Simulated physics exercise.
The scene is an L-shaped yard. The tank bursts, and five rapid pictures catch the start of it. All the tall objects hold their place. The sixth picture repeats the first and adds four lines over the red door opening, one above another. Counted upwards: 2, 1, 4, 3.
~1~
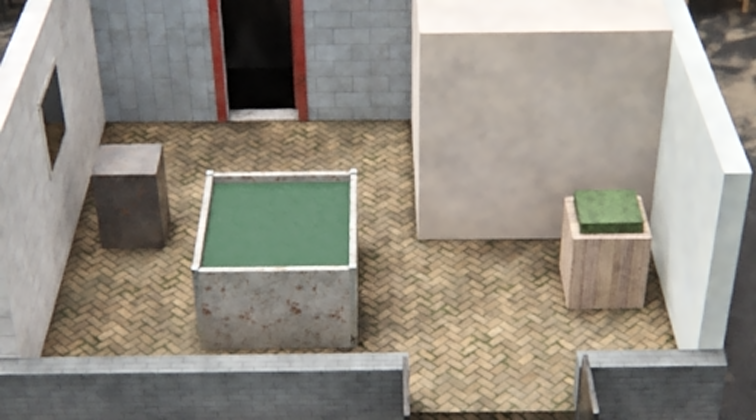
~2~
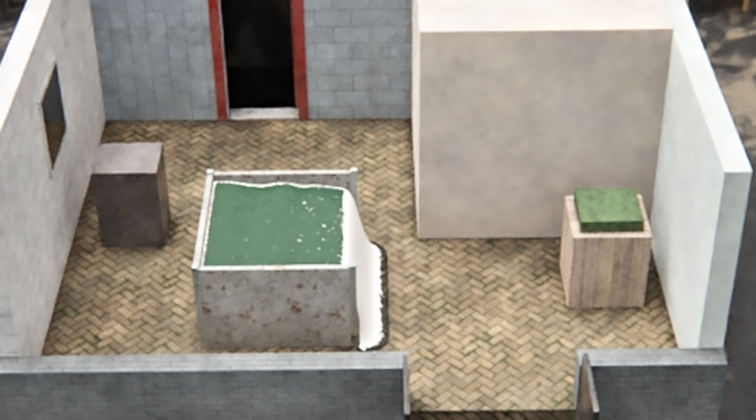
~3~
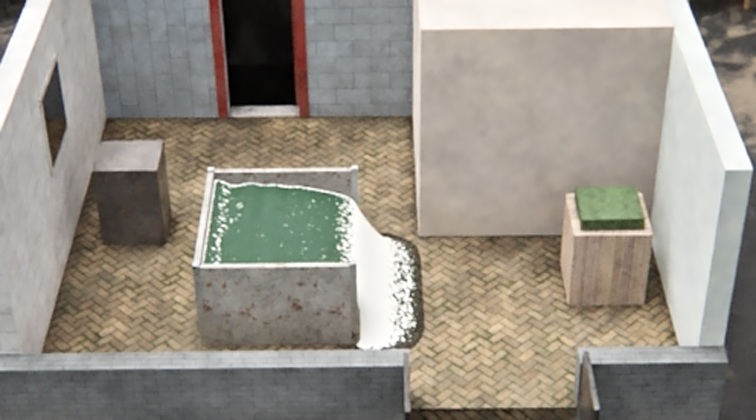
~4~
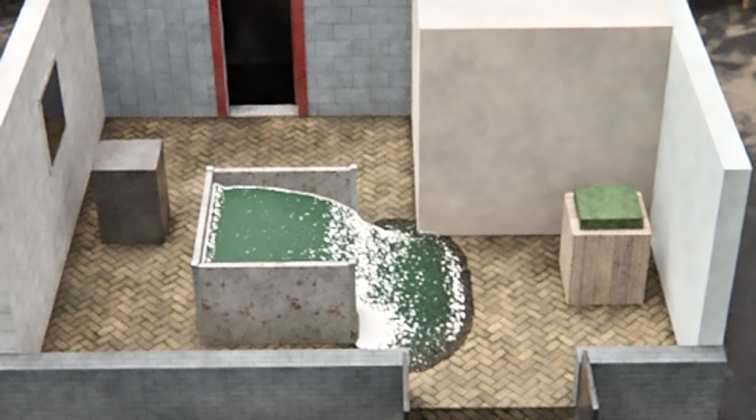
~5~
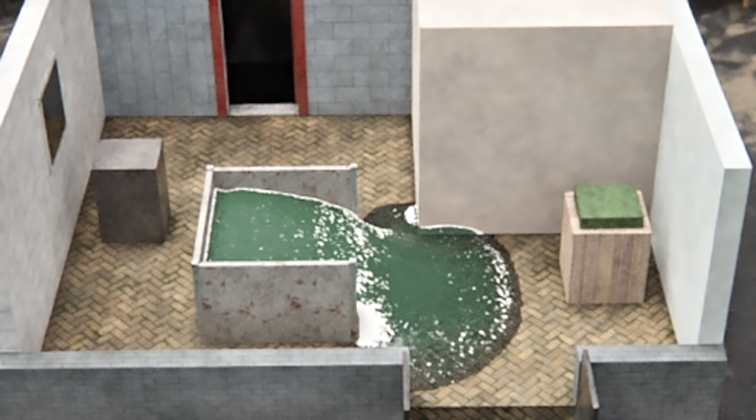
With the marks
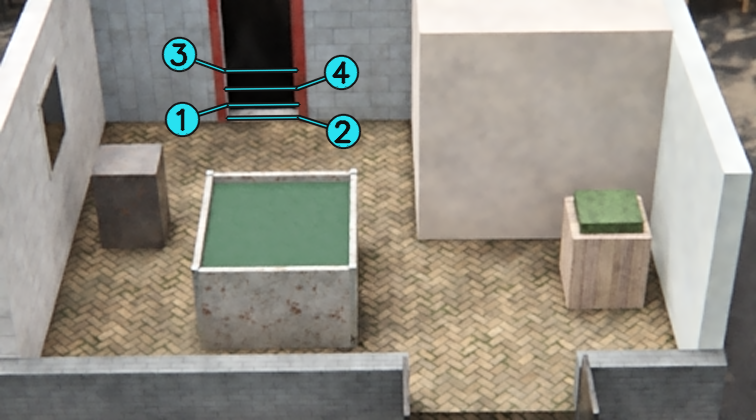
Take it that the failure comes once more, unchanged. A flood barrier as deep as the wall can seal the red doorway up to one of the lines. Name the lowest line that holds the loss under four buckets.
Go for 2.
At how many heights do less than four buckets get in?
All of the four.
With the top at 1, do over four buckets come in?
No.
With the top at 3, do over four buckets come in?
No.
In cyan, 1 at (262, 104); 2 at (263, 117); 3 at (260, 70); 4 at (261, 88); from the bottom up 2, 1, 4, 3.
Choosing 1, nothing gets over.
Choosing 2, a splash gets over, under a bucket.
Choosing 3, nothing gets over.
Choosing 4, nothing gets over.
